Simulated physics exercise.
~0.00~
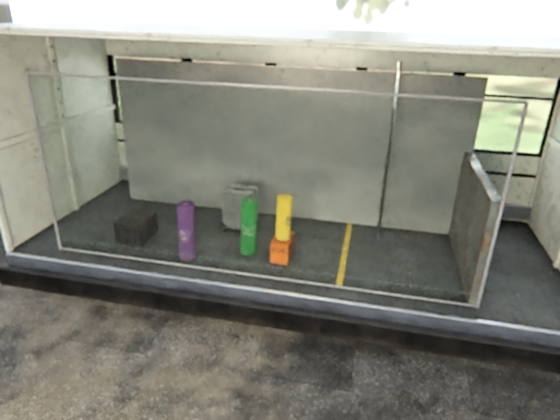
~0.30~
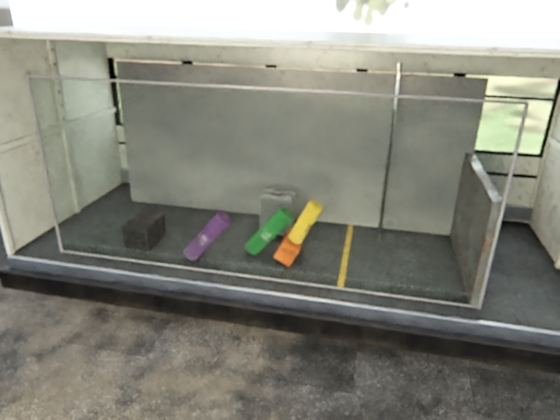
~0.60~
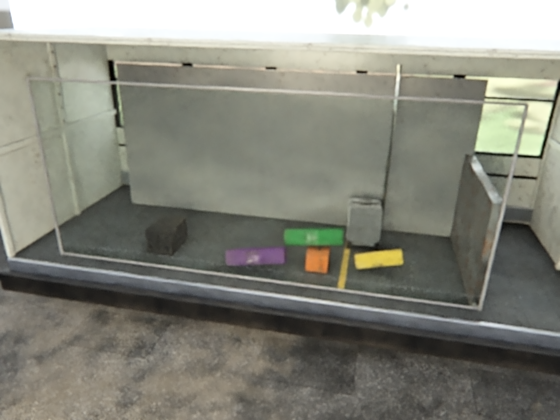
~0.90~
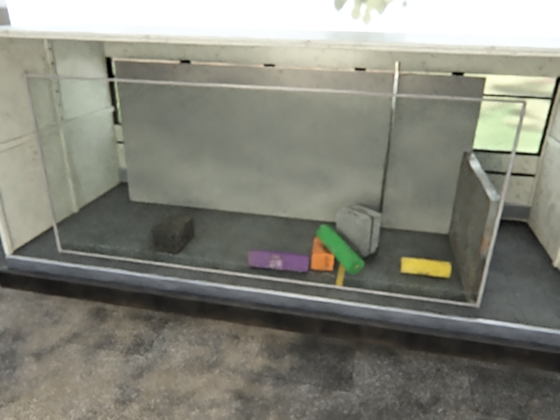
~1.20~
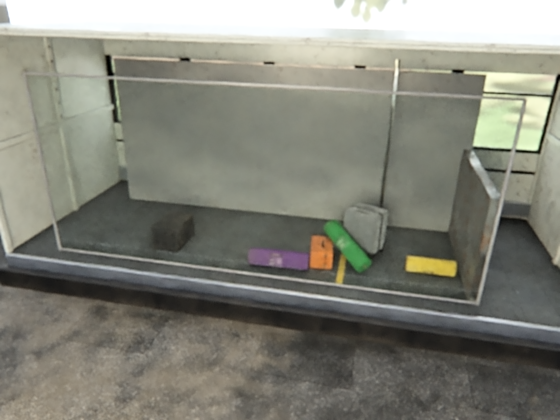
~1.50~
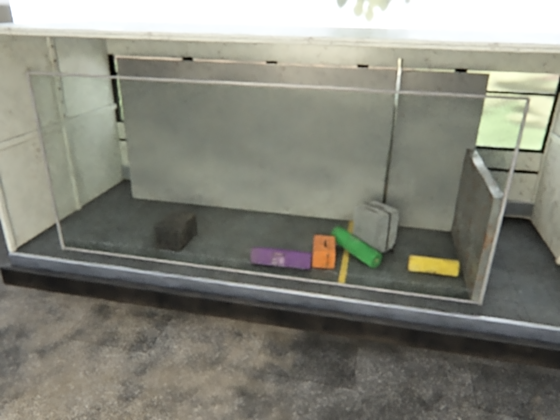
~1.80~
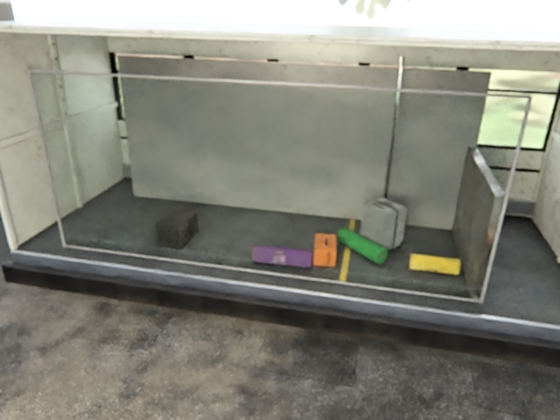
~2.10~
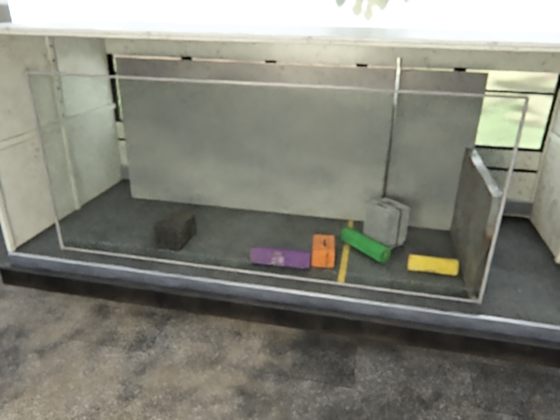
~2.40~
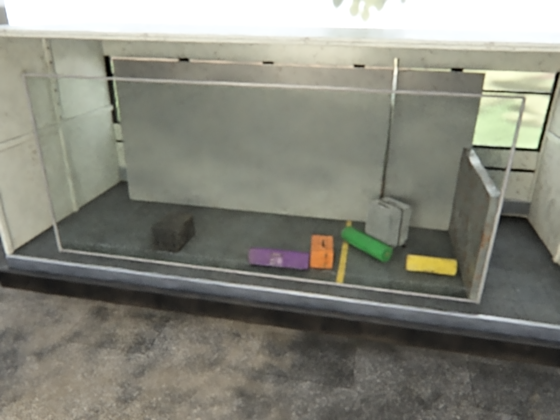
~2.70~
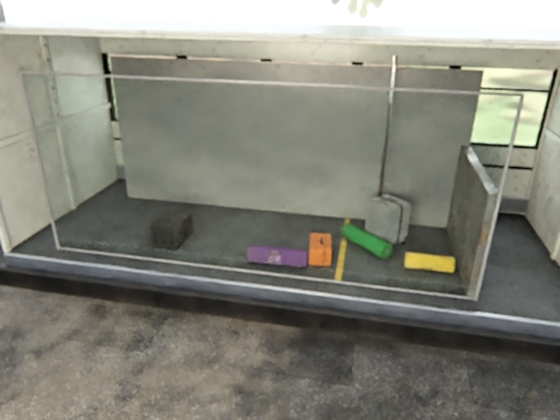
To begin with, a black crate, a grey wheeled case and upright purple, green and yellow rolls stand in a clear-fronted bay, the yellow one atop an orange toolbox. The load starts moving right as the rolls and toolbox lean over. The yellow roll drops beyond the yellow line, while the purple and green ones topple onto their sides. The case slides past the line, and the green roll swings round at an angle beside it. Finally, everything settles, with the yellow roll across the line and the toolbox, purple roll and crate short of it.
